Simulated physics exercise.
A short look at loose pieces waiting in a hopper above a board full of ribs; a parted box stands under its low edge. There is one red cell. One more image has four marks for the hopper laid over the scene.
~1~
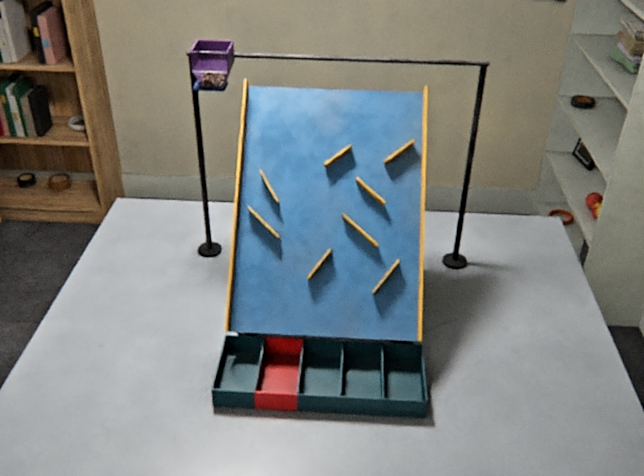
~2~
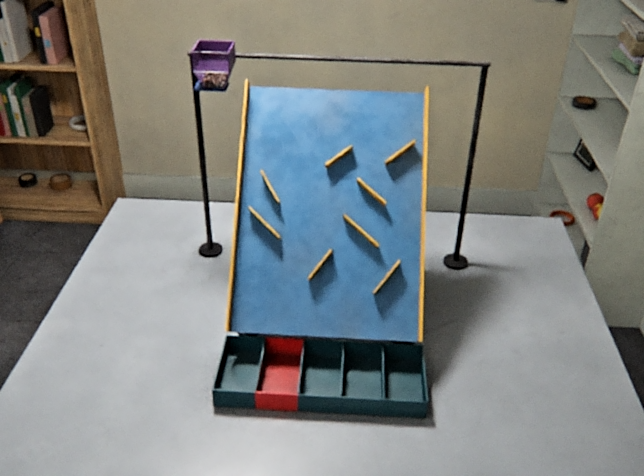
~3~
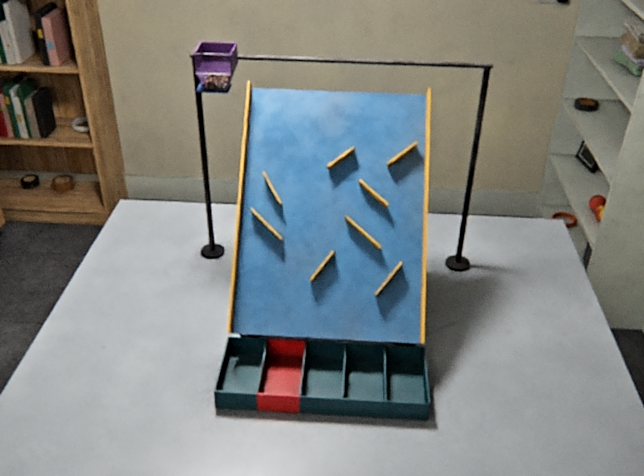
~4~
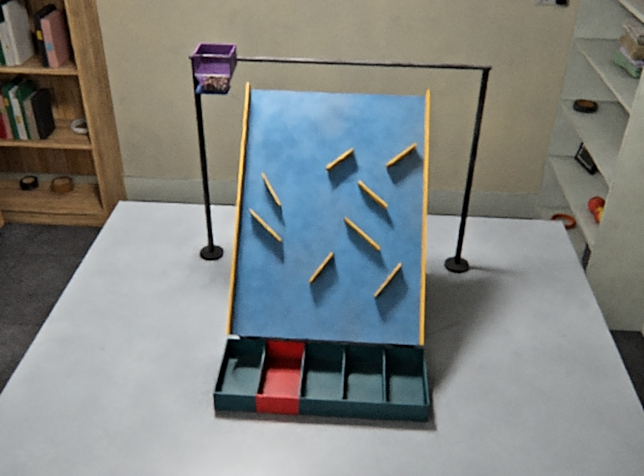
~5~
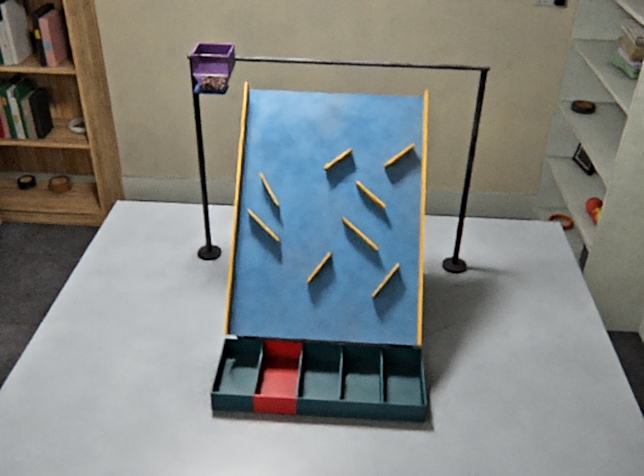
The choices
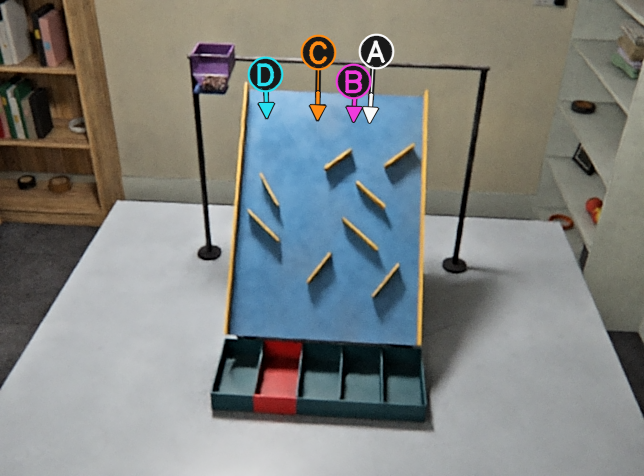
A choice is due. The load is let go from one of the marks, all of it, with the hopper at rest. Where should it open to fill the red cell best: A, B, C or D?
Go for C.
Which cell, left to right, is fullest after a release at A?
The fifth from the left.
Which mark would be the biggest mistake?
That would be A.
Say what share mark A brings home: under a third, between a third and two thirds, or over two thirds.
Mark A gives under a third.
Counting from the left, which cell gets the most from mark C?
The second from the left.
On the marked copy, mark A meets the board at (369, 117); mark B meets the board at (353, 116); mark C meets the board at (317, 114); mark D meets the board at (266, 112).
With A, a small share in the red cell, the bulk in other cells, a small share outside the box.
With B, close to a third in the red cell, close to half in other cells, only a few outside the box.
With C, the bulk in the red cell, a small share in other cells, only a few outside the box.
With D, close to a third in the red cell, close to two thirds in other cells.
